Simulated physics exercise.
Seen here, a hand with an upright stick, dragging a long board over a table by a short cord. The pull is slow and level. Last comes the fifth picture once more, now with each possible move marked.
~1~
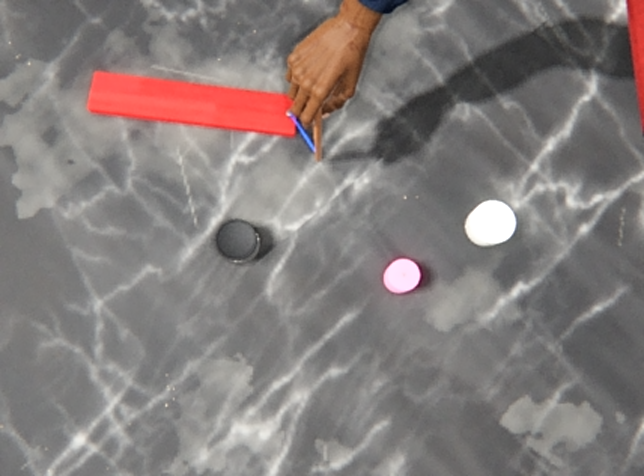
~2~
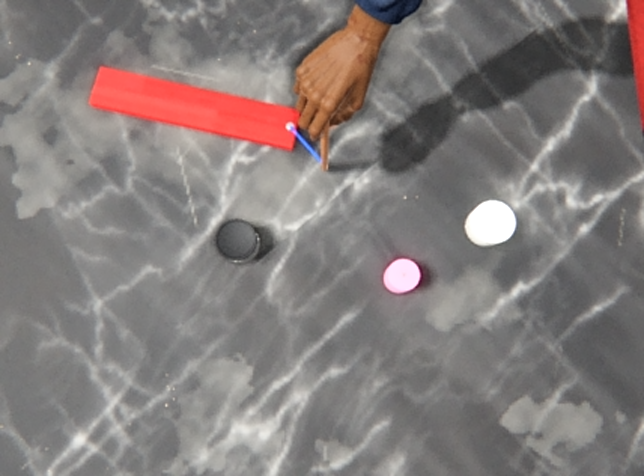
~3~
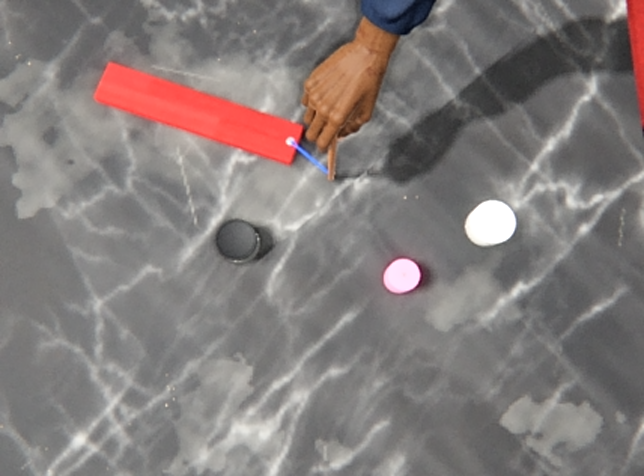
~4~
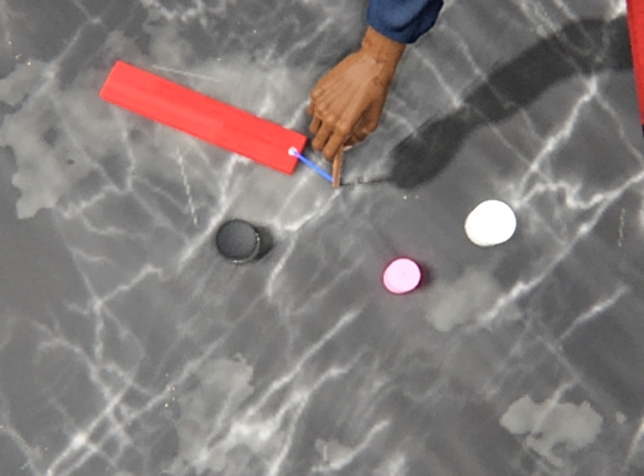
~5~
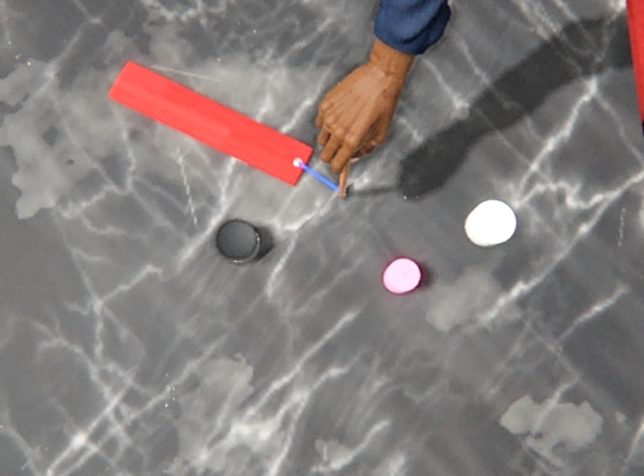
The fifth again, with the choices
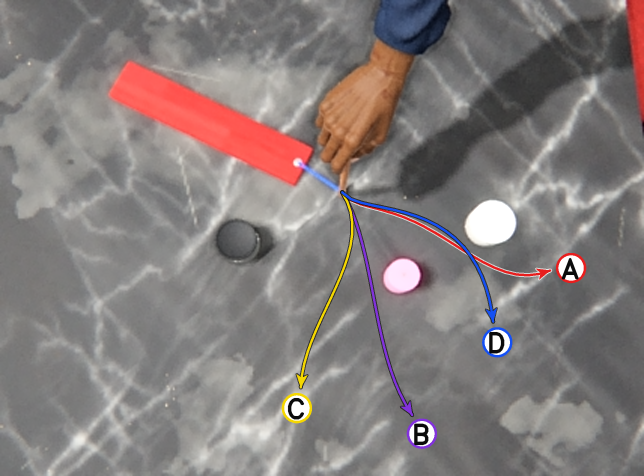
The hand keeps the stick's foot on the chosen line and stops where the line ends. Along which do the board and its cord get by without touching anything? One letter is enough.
Path B touches nothing.
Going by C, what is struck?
The black tub.
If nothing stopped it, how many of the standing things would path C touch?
One.
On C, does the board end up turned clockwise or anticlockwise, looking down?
It turns clockwise.
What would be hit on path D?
It meets the pink candle.
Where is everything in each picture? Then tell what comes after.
The first picture shows black tub (238, 242); pink candle (401, 277); white tub (489, 225).
The second picture shows red board (195, 106); black tub (238, 242).
The third picture shows red board (198, 111); white tub (489, 225).
The fourth picture shows red board (202, 116); pink candle (401, 277).
The fifth picture shows red board (210, 121); black tub (238, 242); pink candle (401, 277); white tub (489, 225).
On the marked copy, A from (342, 192) via (444, 238) to (550, 271); B from (342, 192) via (374, 301) to (412, 415); C from (342, 192) via (336, 288) to (301, 387); D from (342, 192) via (447, 232) to (493, 322).
With B. Early on, foot of the stick (367, 267), middle of the board (256, 161).
Further on, foot of the stick (384, 347), middle of the board (294, 216).
At the end, foot of the stick (412, 415), middle of the board (327, 273); nothing has been touched.
As for the rest, A meets the white tub; C meets the black tub; D meets the pink candle.
